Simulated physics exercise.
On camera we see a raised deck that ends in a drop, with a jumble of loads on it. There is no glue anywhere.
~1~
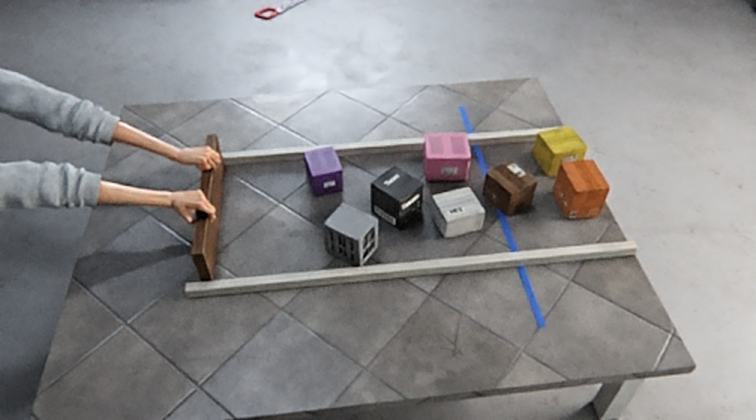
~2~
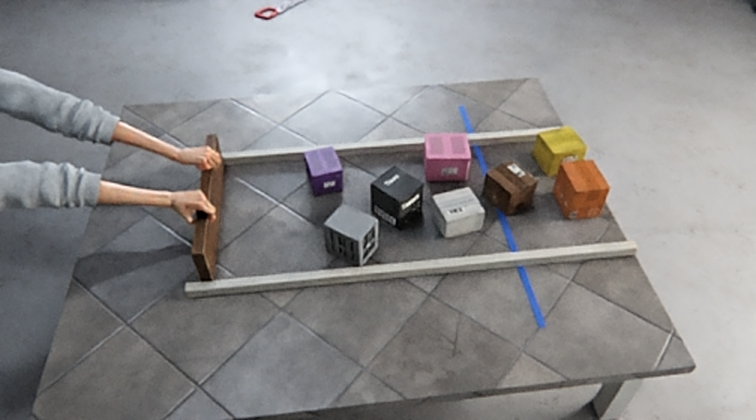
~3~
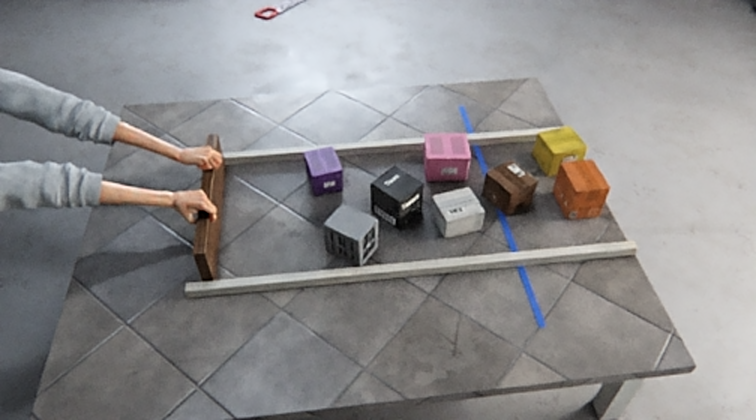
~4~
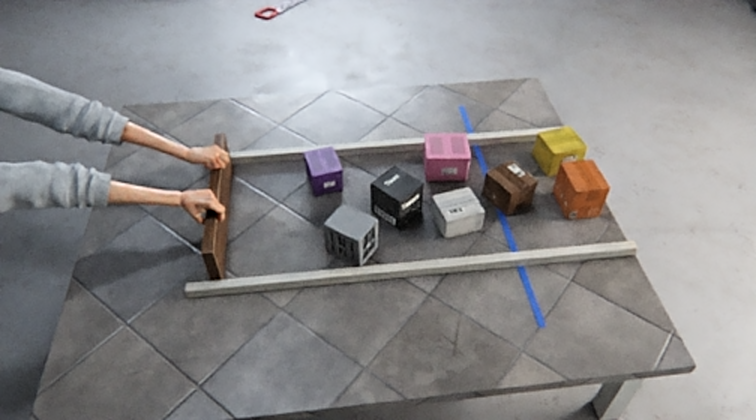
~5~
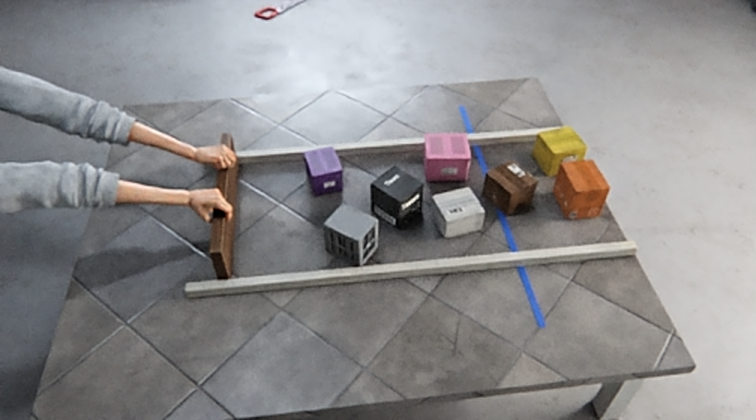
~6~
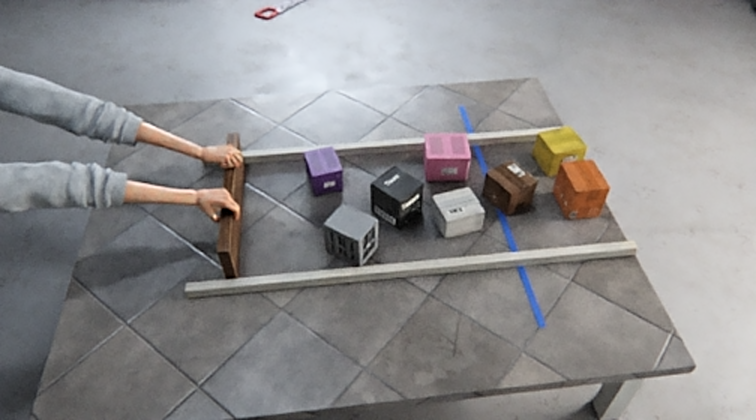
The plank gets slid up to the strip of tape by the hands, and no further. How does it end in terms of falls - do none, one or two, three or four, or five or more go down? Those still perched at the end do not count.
In the end, none go down.
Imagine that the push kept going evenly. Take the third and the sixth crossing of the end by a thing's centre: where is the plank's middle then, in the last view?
I'd say close to (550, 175), and after that close to (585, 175).
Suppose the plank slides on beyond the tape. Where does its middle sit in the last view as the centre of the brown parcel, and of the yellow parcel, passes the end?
For the brown parcel, about (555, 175); for the yellow parcel, about (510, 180).
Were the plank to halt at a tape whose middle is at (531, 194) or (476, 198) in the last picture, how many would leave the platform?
Taking the two tries in order, the numbers are 2 and 0.
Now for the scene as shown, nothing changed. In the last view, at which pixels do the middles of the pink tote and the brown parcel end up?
Pink tote at (530, 144), brown parcel at (541, 173).
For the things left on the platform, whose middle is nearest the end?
Foremost, the yellow parcel.
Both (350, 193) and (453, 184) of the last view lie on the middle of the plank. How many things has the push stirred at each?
2 at one spot and 6 at the other.
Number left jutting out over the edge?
The overhang total is 1.
Soon after, none off yet; yellow parcel at rest near (559, 151); orange parcel at rest near (580, 190); brown parcel at rest near (509, 188).
In the end, the number that fall off is zero.
